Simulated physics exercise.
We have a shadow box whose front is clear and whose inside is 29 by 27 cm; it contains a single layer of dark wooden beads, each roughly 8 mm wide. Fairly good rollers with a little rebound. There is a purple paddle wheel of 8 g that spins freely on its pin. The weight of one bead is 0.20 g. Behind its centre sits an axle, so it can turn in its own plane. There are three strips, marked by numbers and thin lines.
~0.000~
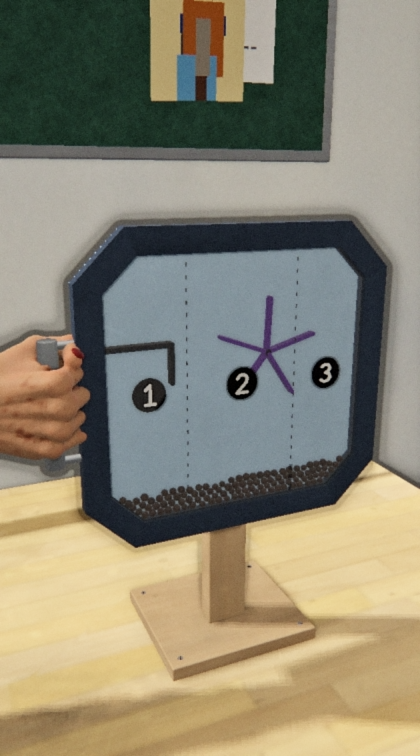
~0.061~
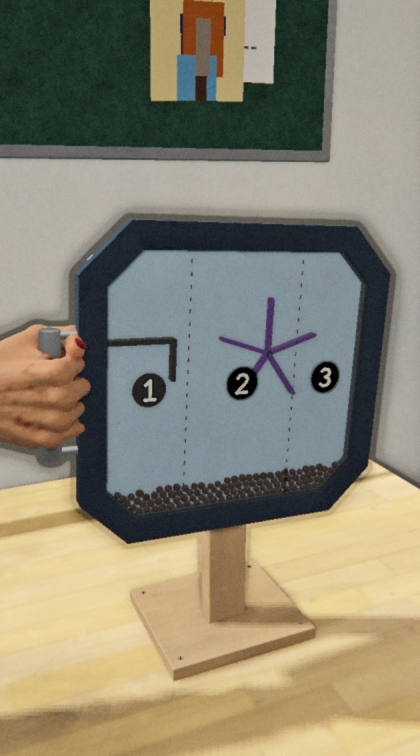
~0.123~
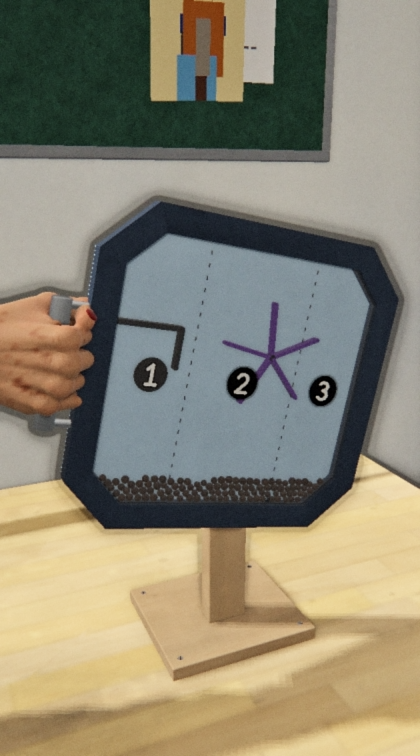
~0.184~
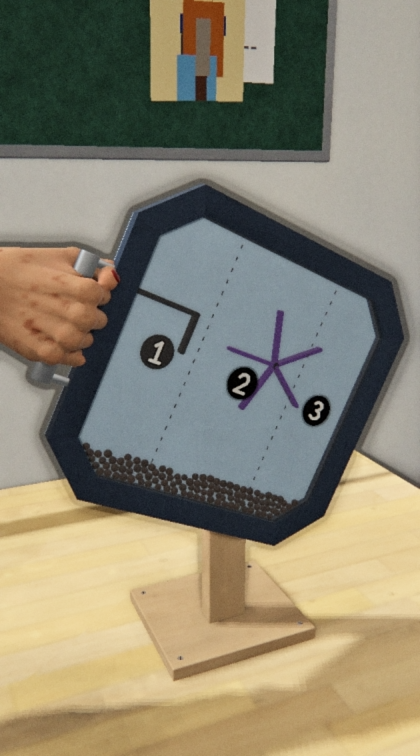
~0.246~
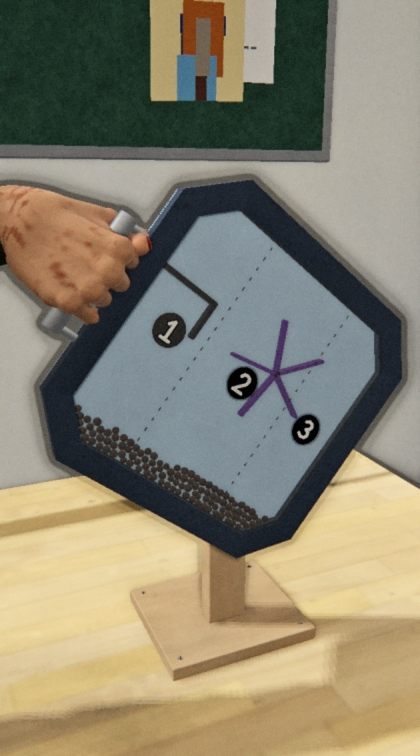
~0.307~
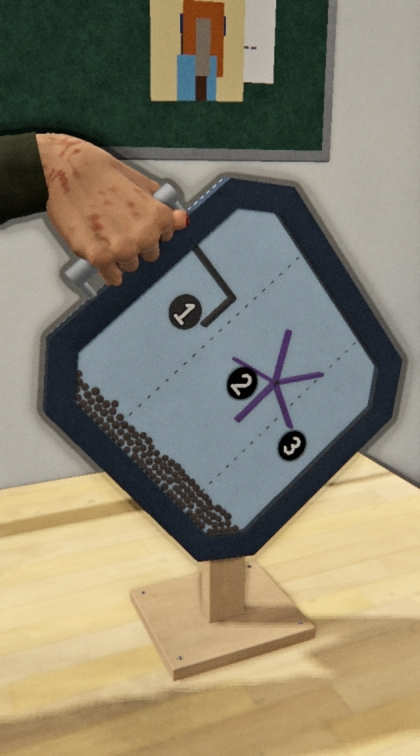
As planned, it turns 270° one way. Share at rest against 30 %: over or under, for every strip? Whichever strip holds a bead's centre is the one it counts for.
Strip 1: Over; strip 2: Under; strip 3: Under.
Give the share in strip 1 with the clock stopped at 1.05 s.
Roughly 10 per cent.
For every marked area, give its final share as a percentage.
Strip 1: 100; strip 2: 0; strip 3: 0.
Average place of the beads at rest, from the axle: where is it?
Offset approx. 9 cm left, 10 cm below.
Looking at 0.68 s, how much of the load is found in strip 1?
Share: Some 0 per cent.
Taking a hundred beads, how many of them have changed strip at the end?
Close to 75 in a hundred.
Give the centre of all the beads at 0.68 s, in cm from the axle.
Offset approx. 8 cm left, 9 cm below.
After 0.68 s, it stands 134° clockwise; the beads' middle is 8 cm left of and 9 cm below the centre; no. 3, 100 %.
After 1.05 s, it has come round 215° clockwise; the beads' middle is 9 cm left of and 7 cm below the centre; no. 1, 10 %, no. 2, 50 %, no. 3, 40 %.
After 1.37 s, it has come round 270° clockwise; the beads' middle is 9 cm left of and 10 cm below the centre; no. 1, 95 %, no. 2, 5 %.
Settled by 3.1 s, it has come round 270° clockwise; no. 1, 100 %, no. 2, 0 %, no. 3, 0 %.
